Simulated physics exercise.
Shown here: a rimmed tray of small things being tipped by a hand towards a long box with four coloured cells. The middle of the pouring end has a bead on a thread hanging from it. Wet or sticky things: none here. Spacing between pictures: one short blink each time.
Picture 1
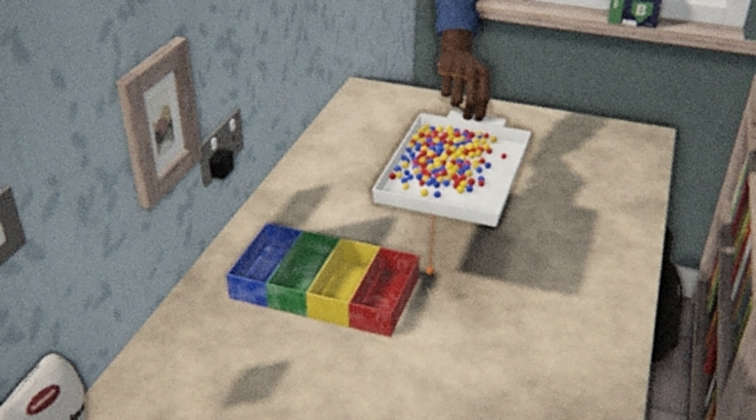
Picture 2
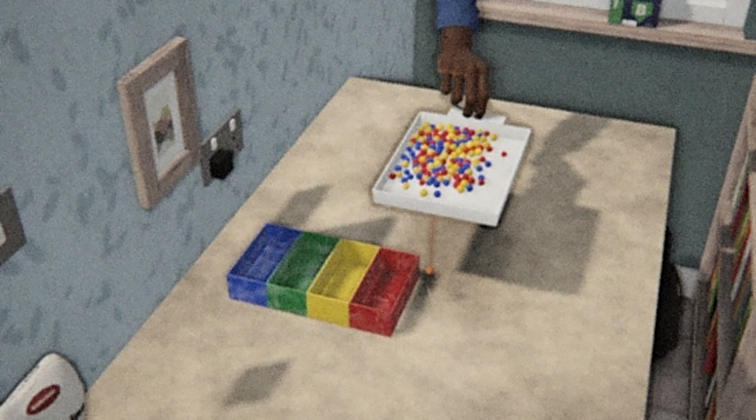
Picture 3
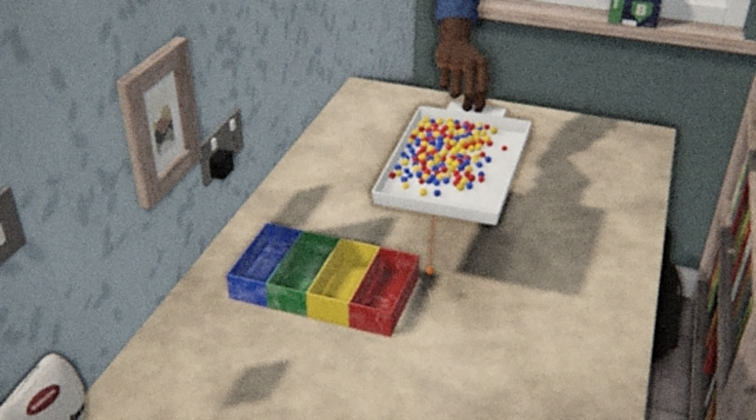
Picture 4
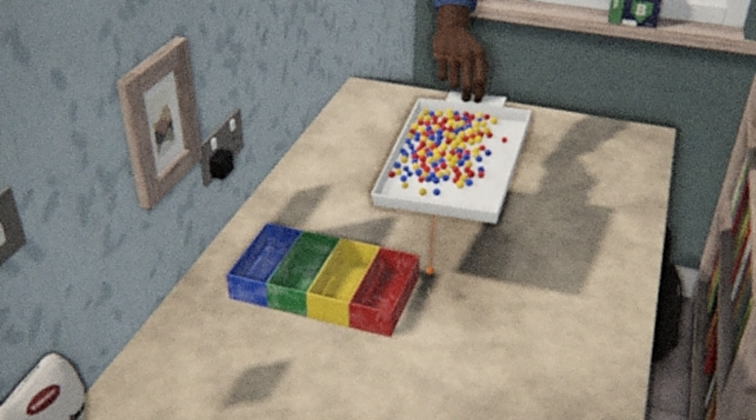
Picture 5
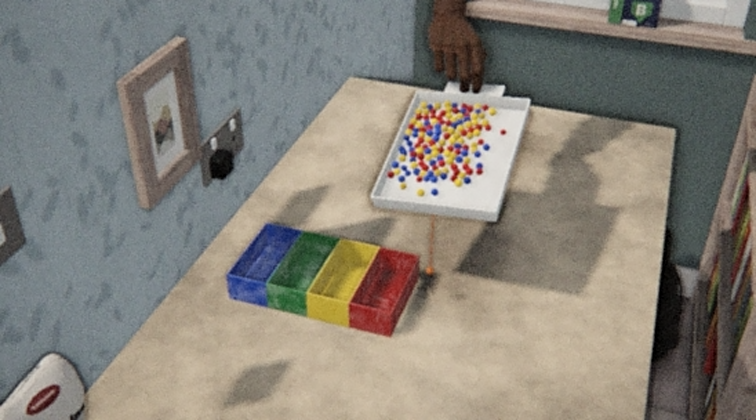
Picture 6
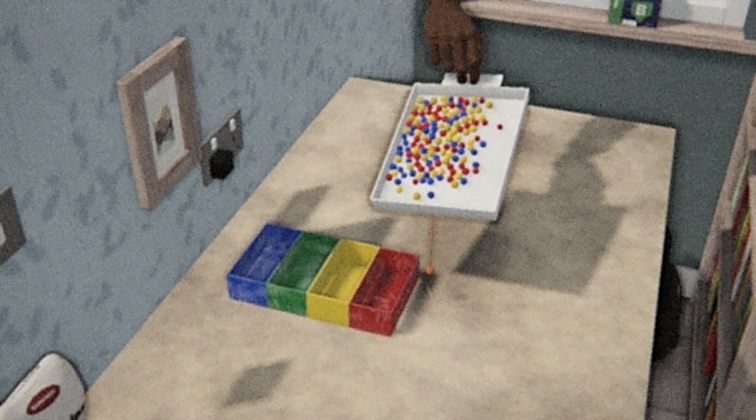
On a table by a blue wall, a hand slowly raised the far end of a white tray of colourful beads, tilting it toward the left corner nearest a four-coloured box, and the beads shifted slightly.
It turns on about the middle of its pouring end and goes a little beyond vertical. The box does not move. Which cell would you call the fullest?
I would call the red cell the fullest.
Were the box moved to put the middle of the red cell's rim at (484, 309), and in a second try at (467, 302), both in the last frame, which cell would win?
First try: Blue. Second try: Green.
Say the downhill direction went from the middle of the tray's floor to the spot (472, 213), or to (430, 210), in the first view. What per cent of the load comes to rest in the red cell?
First case around 0 per cent, second case 40 per cent.
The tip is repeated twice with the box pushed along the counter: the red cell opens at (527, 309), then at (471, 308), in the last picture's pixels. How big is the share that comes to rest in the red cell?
Around 0 % followed by around 0 %.
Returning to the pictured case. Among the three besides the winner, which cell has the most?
Second best is yellow.
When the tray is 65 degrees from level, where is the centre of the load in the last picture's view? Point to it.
Roughly at (403, 181).
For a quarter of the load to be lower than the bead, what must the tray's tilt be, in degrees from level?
Around 95° at that moment.
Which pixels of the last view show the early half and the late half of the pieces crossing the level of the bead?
(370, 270) first, (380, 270) later.
Just after the last frame, tray tipped steeply; almost all on the tray; just a few in the red cell; just a few falling or outside the box.
A moment on, tray tipped past a quarter turn; roughly a quarter on the tray; roughly a third in the red cell; roughly a quarter in the yellow cell; just a few in the green cell; about a tenth falling or outside the box.
Further on, tray tipped past a quarter turn; roughly two thirds in the red cell; roughly a quarter in the yellow cell; just a few in the green cell; just a few in the blue cell; about a tenth falling or outside the box.
When it is over, tray tipped past a quarter turn; roughly two thirds in the red cell; roughly a quarter in the yellow cell; just a few in the green cell; just a few in the blue cell; about a tenth outside the box.
